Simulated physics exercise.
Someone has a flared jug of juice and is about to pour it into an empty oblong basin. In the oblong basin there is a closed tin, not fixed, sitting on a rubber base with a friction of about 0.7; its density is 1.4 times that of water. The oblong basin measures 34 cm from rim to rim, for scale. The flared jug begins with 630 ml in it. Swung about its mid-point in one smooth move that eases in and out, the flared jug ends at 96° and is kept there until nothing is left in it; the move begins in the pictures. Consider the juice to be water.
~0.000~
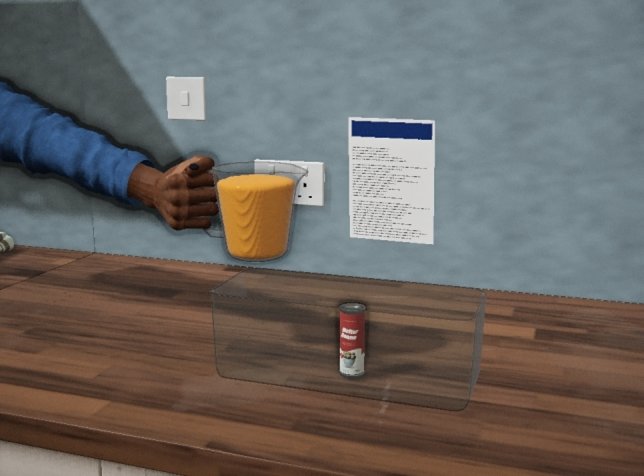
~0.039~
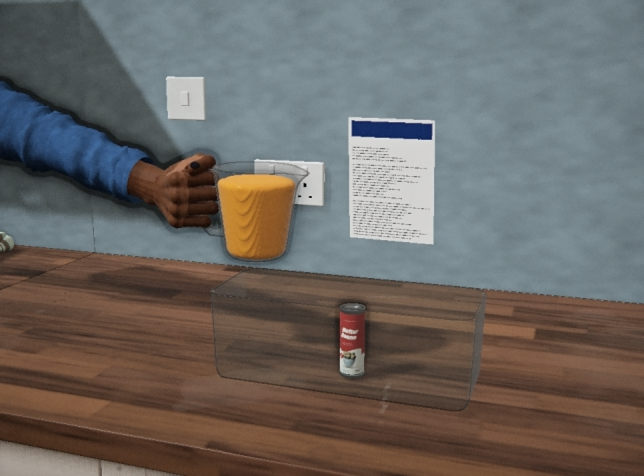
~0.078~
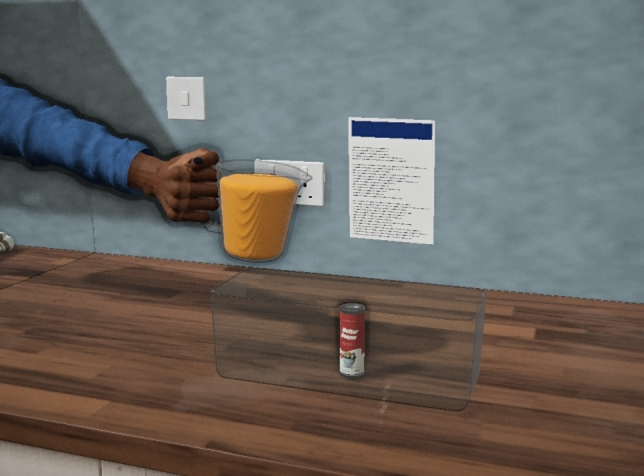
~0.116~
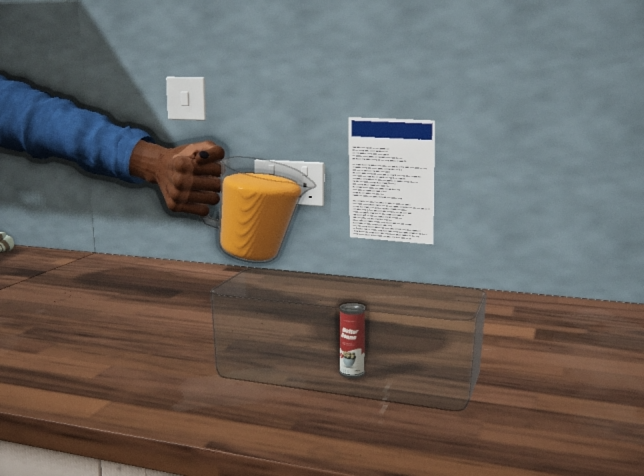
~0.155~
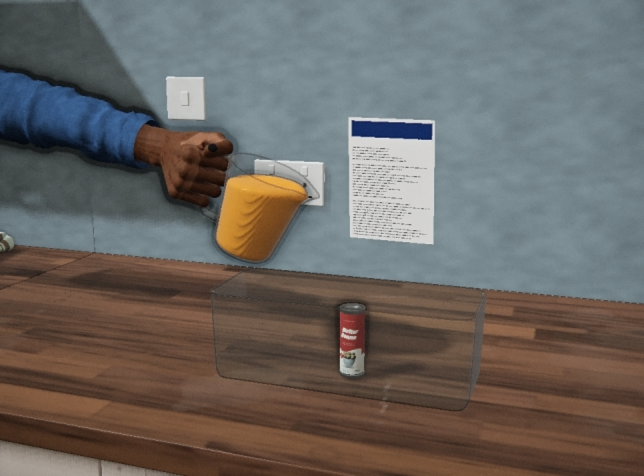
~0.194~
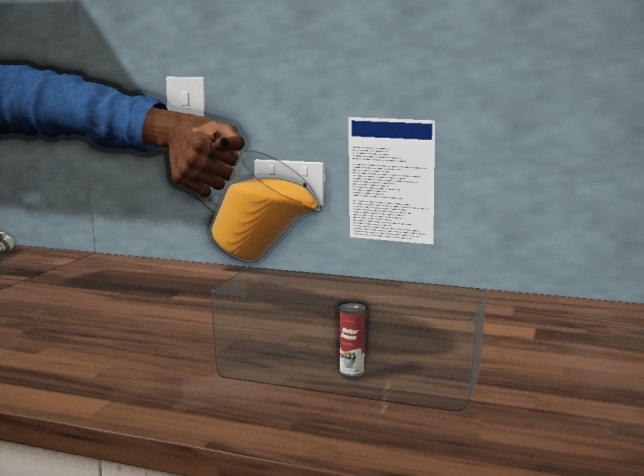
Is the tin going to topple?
Still erect.
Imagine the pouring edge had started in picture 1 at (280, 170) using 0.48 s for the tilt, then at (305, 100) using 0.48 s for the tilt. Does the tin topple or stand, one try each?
The tin stays vertical the first time and stays vertical the second time.
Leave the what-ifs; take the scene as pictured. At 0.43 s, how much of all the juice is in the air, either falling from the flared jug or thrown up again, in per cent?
I'd put it at about 18 percent.
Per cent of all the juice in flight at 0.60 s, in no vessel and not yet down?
Some 10 % is up in the air.
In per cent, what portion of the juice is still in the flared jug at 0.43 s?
50 %.
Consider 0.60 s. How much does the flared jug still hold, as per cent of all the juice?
Around 16 percent of it.
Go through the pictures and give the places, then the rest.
Tilt 0°; pouring edge (308, 172); surface from (223, 179) to (295, 183); the oblong basin's rim runs from (229, 281) to (480, 306); the tin's top is at (353, 311), in the first picture.
Tilt 2°; pouring edge (309, 173); surface from (224, 178) to (296, 183), in the second picture.
Tilt 6°; pouring edge (312, 178); surface from (226, 177) to (298, 185), in the third picture.
Tilt 13°; pouring edge (316, 186); surface from (229, 175) to (301, 188), in the fourth picture.
Tilt 23°; pouring edge (319, 197); surface from (232, 180) to (305, 192), in the fifth picture.
Tilt 34°; pouring edge (321, 211); surface from (229, 193) to (315, 199), in the sixth picture.
After 0.43 s the tilt is 93° and 51 per cent is still to pour; the tin stands where it began.
After 0.60 s the tilt is 96° and 16 per cent is still to pour; the tin stands 2 cm from where it began.
After 0.78 s the tilt is 96° and 4 per cent is still to pour; the tin leans 9°.
After 0.98 s the tilt is 96° and 1 per cent is still to pour; the tin leans 5°.
In the end the tin stands 3 cm from where it began.
